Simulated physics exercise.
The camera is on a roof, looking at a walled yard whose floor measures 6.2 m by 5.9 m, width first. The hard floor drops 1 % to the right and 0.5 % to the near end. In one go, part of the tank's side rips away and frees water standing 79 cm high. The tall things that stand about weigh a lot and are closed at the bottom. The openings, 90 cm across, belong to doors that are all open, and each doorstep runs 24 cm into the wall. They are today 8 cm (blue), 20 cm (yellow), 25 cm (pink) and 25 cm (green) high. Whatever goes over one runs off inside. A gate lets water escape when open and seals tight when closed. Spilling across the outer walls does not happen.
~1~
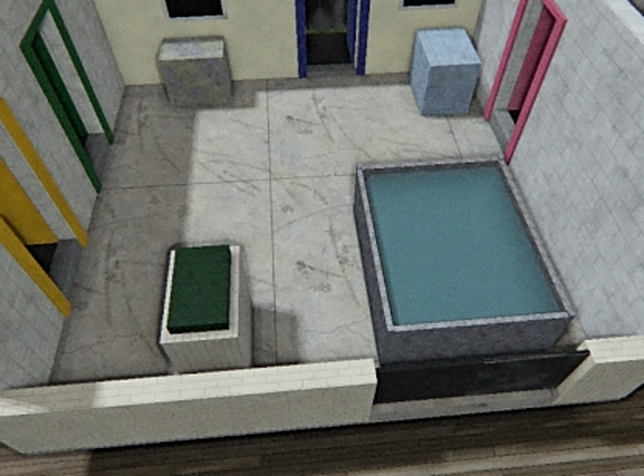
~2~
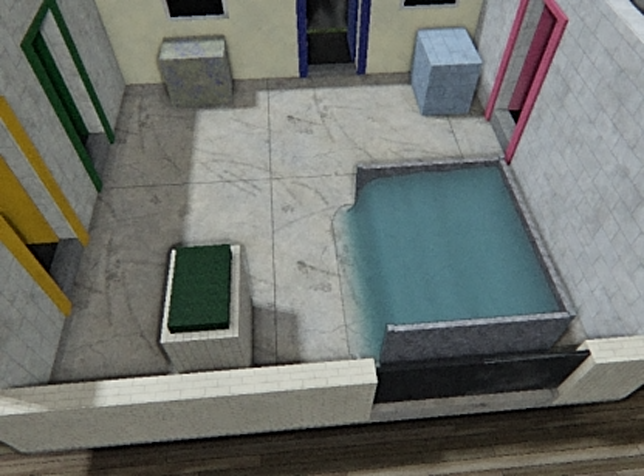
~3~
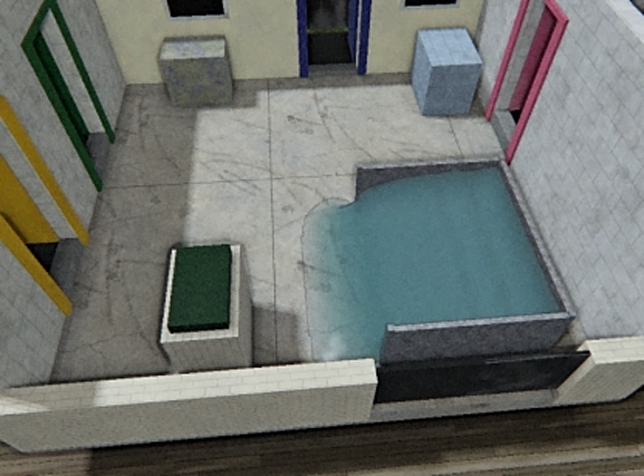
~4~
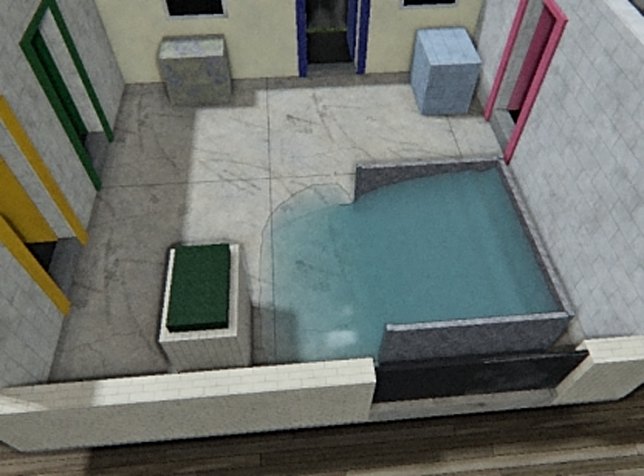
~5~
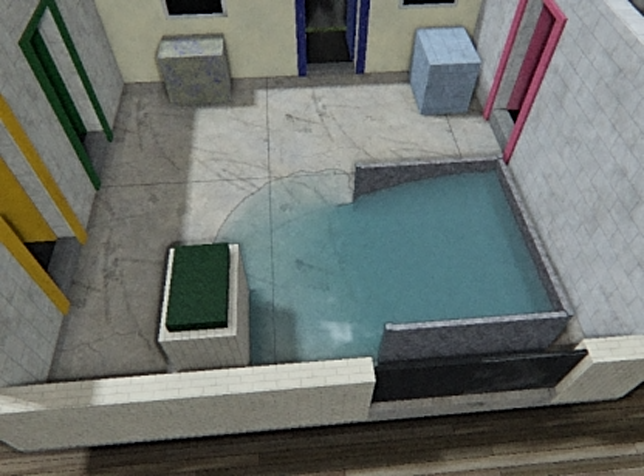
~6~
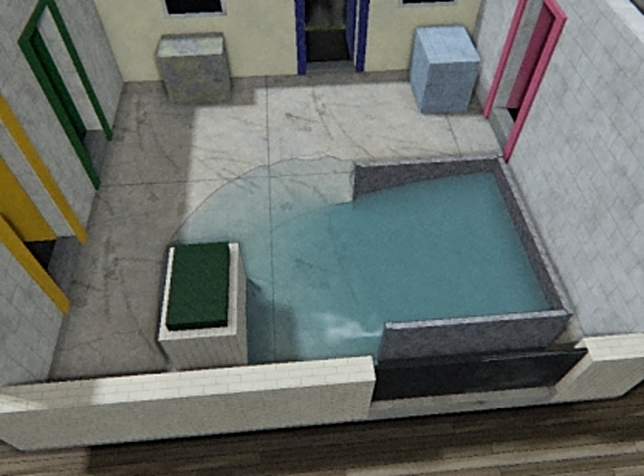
The clip shows a walled yard with coloured doorways, two blocks by the far wall and a water-filled tank at right; the tank's left side opens, and water spreads leftward across the floor, reaching around the green-topped block.
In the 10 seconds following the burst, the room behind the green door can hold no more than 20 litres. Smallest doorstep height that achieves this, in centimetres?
18 cm.
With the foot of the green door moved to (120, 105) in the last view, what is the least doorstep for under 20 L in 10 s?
Around 27 cm would do it.
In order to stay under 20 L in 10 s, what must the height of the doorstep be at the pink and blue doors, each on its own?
You'd want some 10.0 cm at pink and some 8.5 cm at blue.
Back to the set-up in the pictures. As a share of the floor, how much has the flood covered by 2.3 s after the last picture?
The wet part is about 60 per cent.
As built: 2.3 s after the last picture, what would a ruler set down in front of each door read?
Lab note, depth in cm: Blue 0; yellow 22; pink 0; green 21.
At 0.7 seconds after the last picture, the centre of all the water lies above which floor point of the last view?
Centre estimate: (332, 278) px, approximately.
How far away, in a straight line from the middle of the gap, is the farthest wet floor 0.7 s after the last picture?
Close to 4.2 metres, I'd say.
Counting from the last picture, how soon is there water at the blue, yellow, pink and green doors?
It gets to blue after 3.0 s, yellow after 0.3 s, pink after 3.8 s and green after 0.8 s.
Then, 0.7 s after the last picture water covers 45 % of the floor, deepest (55 cm) near (260, 336); it has not reached the green door.
Then, 2.3 s after the last picture water covers 60 % of the floor, deepest (42 cm) near (595, 368); 21 cm at the green door, 1 litre in over its 25 cm doorstep.
Then, 9.3 s after the last picture water covers 100 % of the floor, deepest (28 cm) near (595, 368); 3 cm at the green door, 1 litre in over its 25 cm doorstep.
At the green door as built, the water peaked near 26 cm, 1.7 s after the last picture.
Run again over the same 10 s with other heights there, 33 litres in over 16 cm, 6 litres over 21.5 cm. The limit of 20 litres is kept from about 18 cm up.
